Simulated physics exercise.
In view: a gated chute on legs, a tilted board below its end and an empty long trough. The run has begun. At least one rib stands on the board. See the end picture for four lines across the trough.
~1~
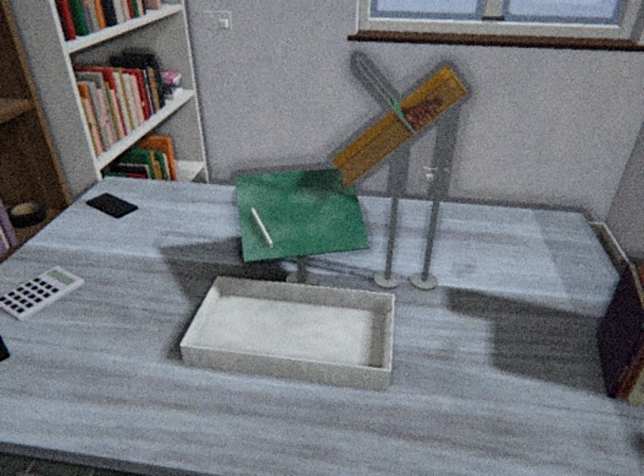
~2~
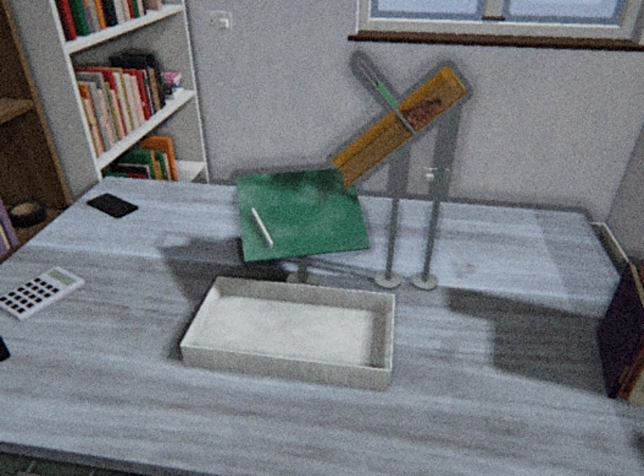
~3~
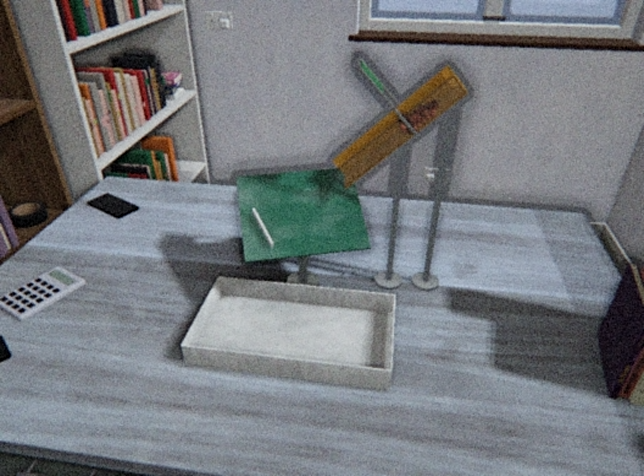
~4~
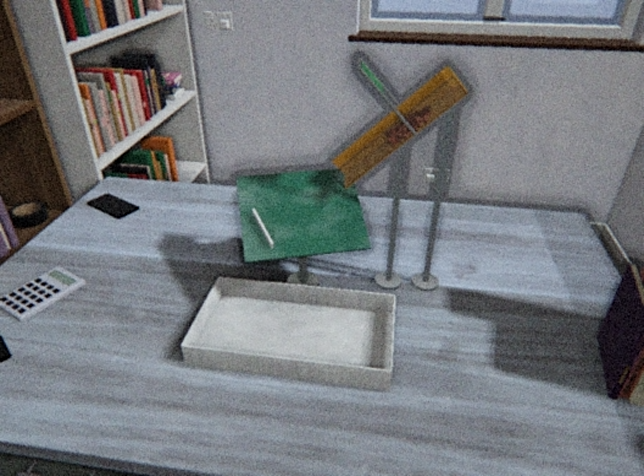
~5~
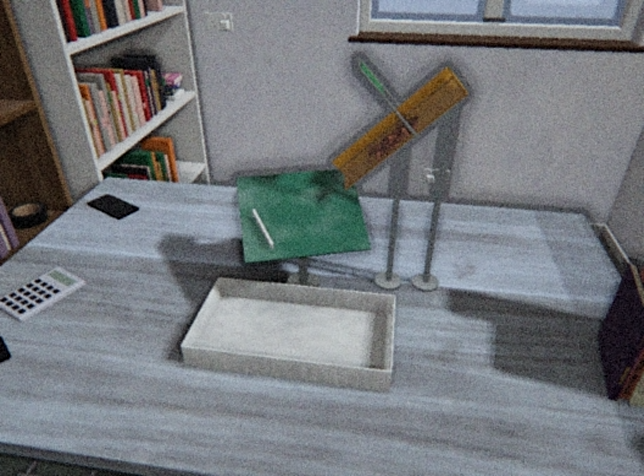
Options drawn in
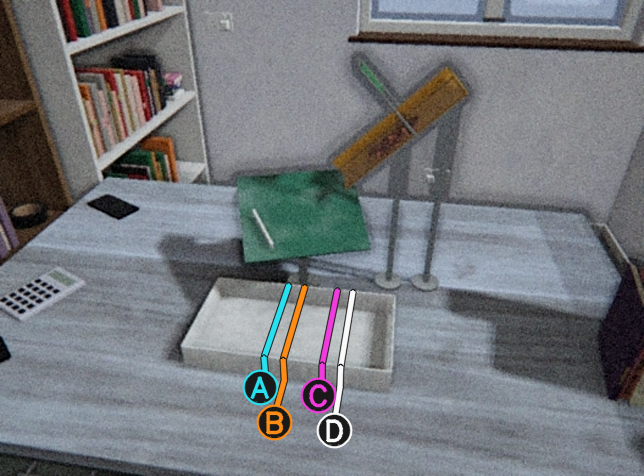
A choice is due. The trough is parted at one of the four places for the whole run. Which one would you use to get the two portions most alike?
B.
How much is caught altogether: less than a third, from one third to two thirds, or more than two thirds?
It is more than two thirds.
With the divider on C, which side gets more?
More lands on the left.
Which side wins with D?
The left side.
On the marked copy, line A crosses the front rim at (264, 356); line B crosses the front rim at (283, 358); line C crosses the front rim at (322, 363); line D crosses the front rim at (340, 366).
With A, of what is caught, about a tenth on the left of the divider, the larger part on the right.
With B, of what is caught, roughly two thirds on the left of the divider, roughly a third on the right.
With C, of what is caught, the larger part on the left of the divider, about a tenth on the right.
With D, of what is caught, almost all on the left of the divider, just a few on the right.
